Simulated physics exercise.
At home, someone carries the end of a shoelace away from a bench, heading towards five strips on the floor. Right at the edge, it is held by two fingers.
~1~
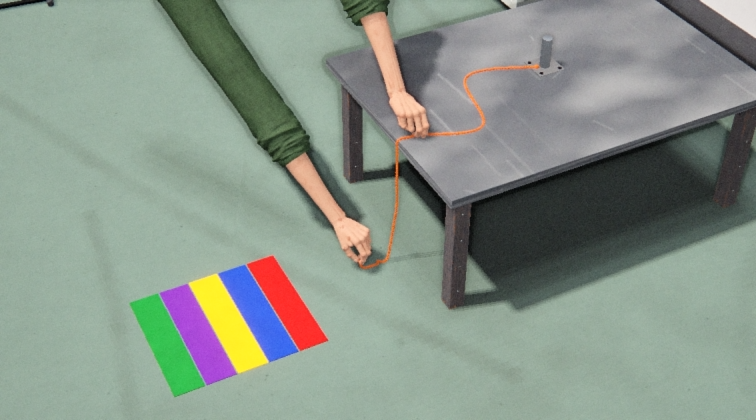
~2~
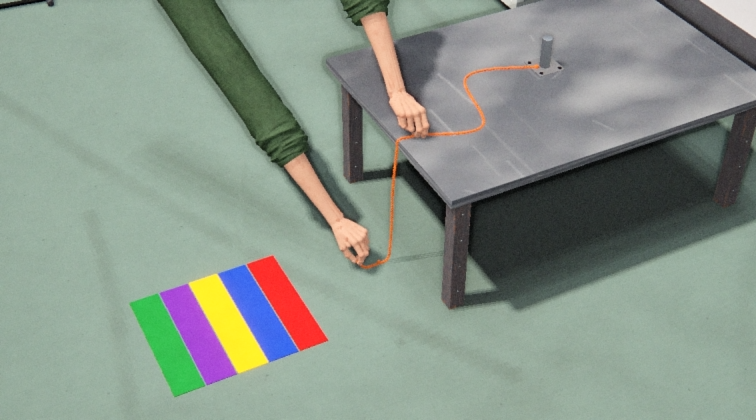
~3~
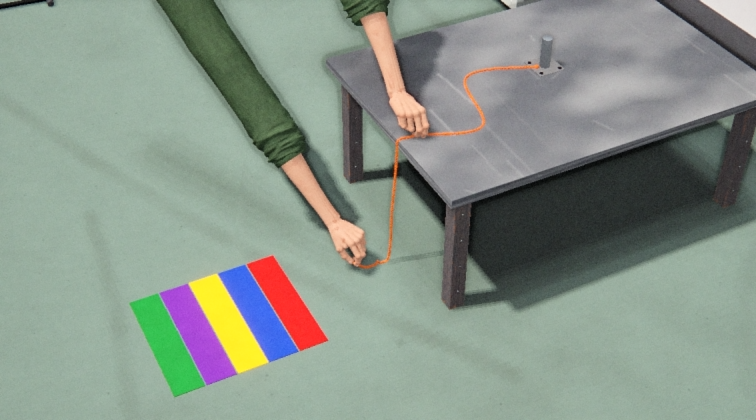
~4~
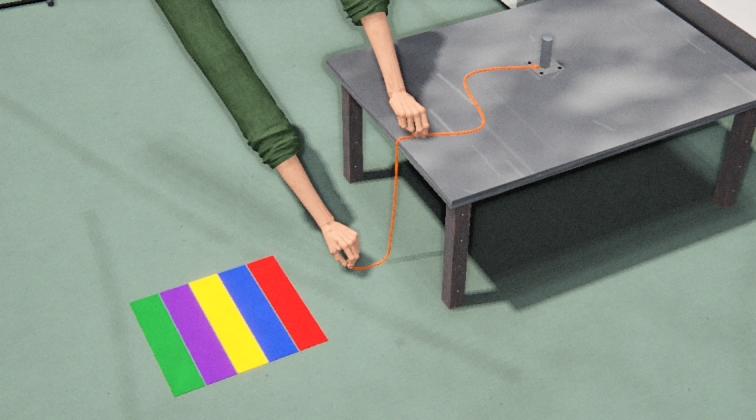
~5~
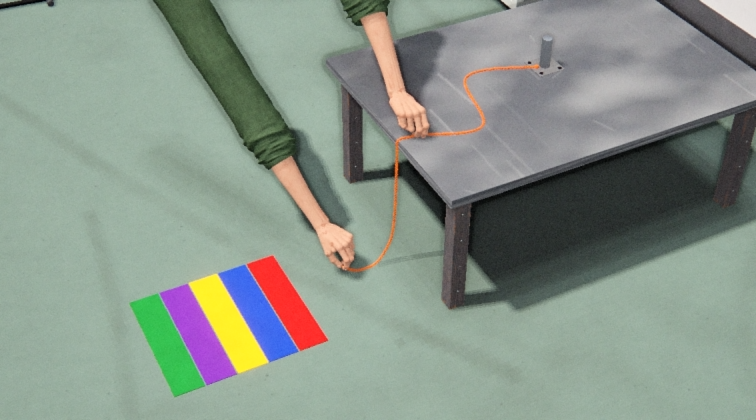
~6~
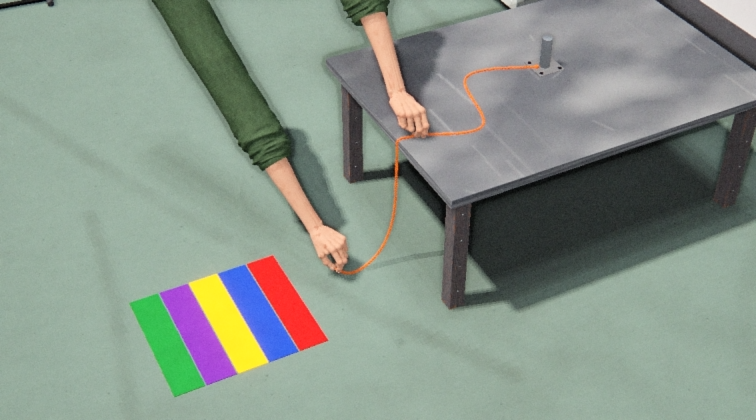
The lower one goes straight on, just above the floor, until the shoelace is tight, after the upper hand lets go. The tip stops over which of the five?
Over the purple strip.
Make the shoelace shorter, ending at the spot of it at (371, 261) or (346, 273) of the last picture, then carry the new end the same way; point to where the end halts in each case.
You'd find it around (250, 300) the first time and around (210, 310) the second.
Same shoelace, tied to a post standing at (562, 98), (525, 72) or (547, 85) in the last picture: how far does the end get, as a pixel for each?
Places per try: (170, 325); (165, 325); (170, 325).
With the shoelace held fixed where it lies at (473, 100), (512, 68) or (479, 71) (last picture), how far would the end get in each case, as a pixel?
In order of the tries: About (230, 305), then (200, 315), then (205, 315).
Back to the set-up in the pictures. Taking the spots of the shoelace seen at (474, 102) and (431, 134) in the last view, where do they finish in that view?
The first ends at (446, 110) and the second at (369, 158).
A little later, end near (247, 300); over blue.
Next, end near (214, 311); over yellow.
When it is tight, end near (193, 318); over purple. Over purple.
